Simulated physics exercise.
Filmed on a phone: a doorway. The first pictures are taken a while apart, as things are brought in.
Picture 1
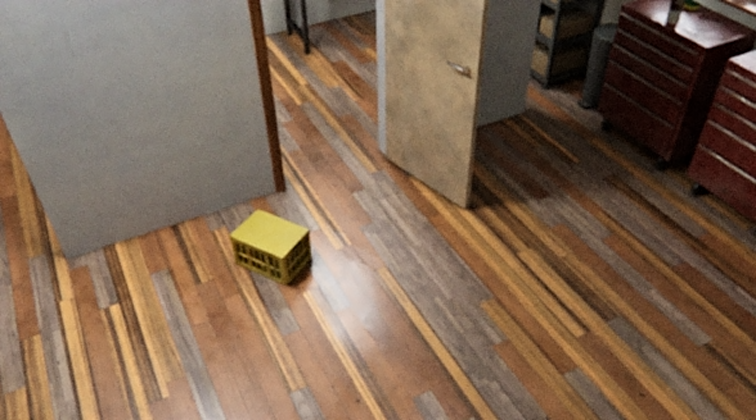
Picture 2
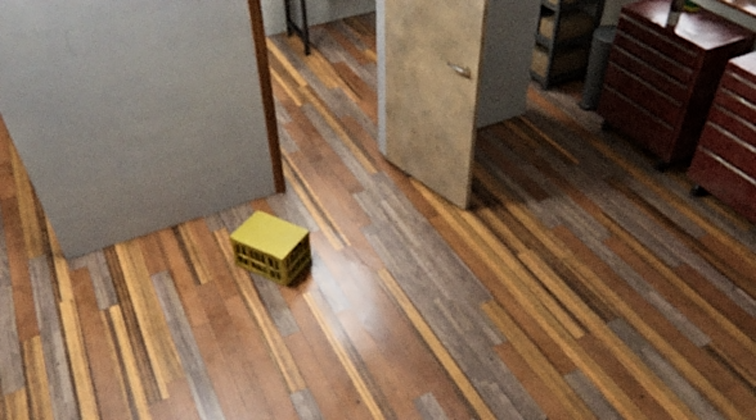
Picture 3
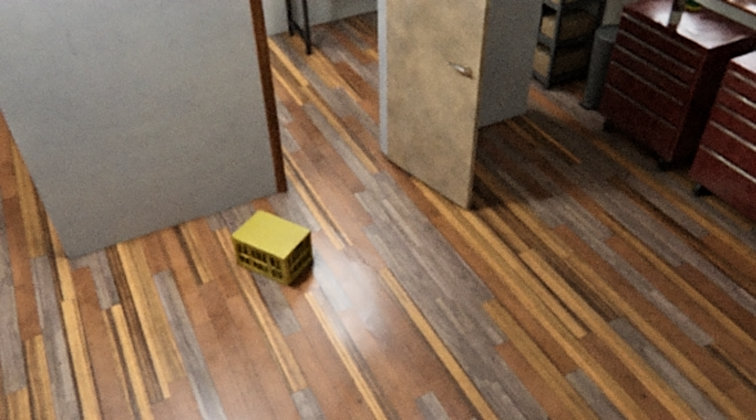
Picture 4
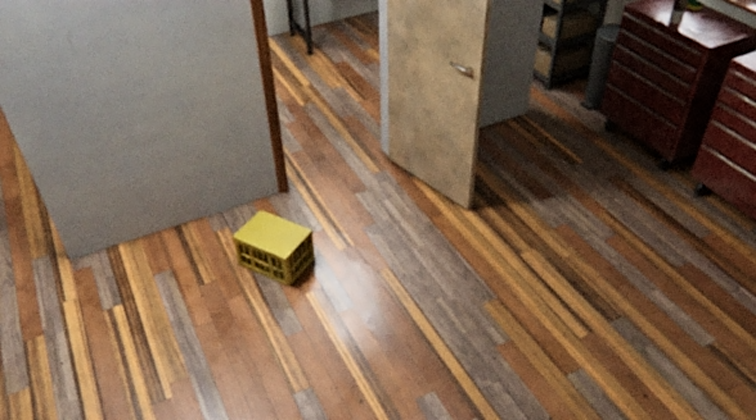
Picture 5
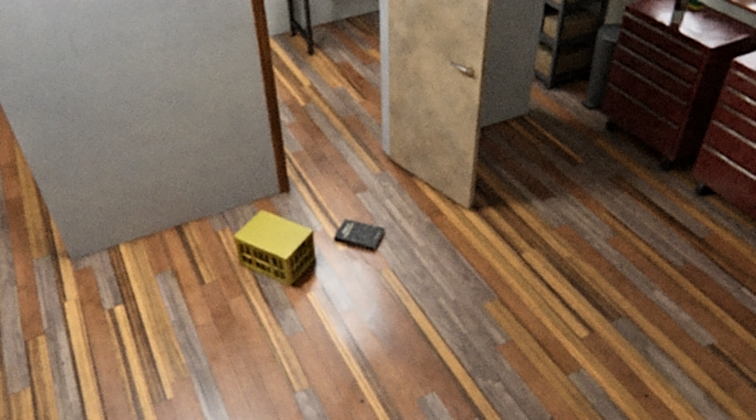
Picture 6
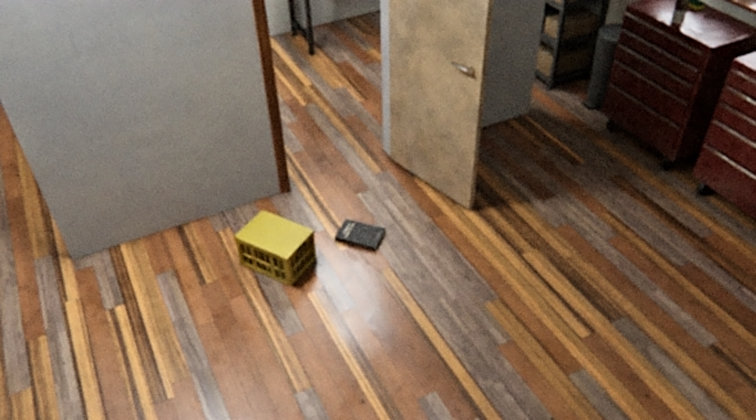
A door stands open and still near a yellow crate, and a black book appears.
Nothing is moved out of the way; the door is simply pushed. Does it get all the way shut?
As it turns out, it closes.
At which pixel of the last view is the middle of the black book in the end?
Around (356, 238).
Then, 1.10 s after the last picture, door at 68°.
Then, 1.70 s after the last picture, door at 33°; black book slid a little near (356, 238).
At rest, door at 0°; both in place. Seen from the same camera at the end, black book near (356, 238).
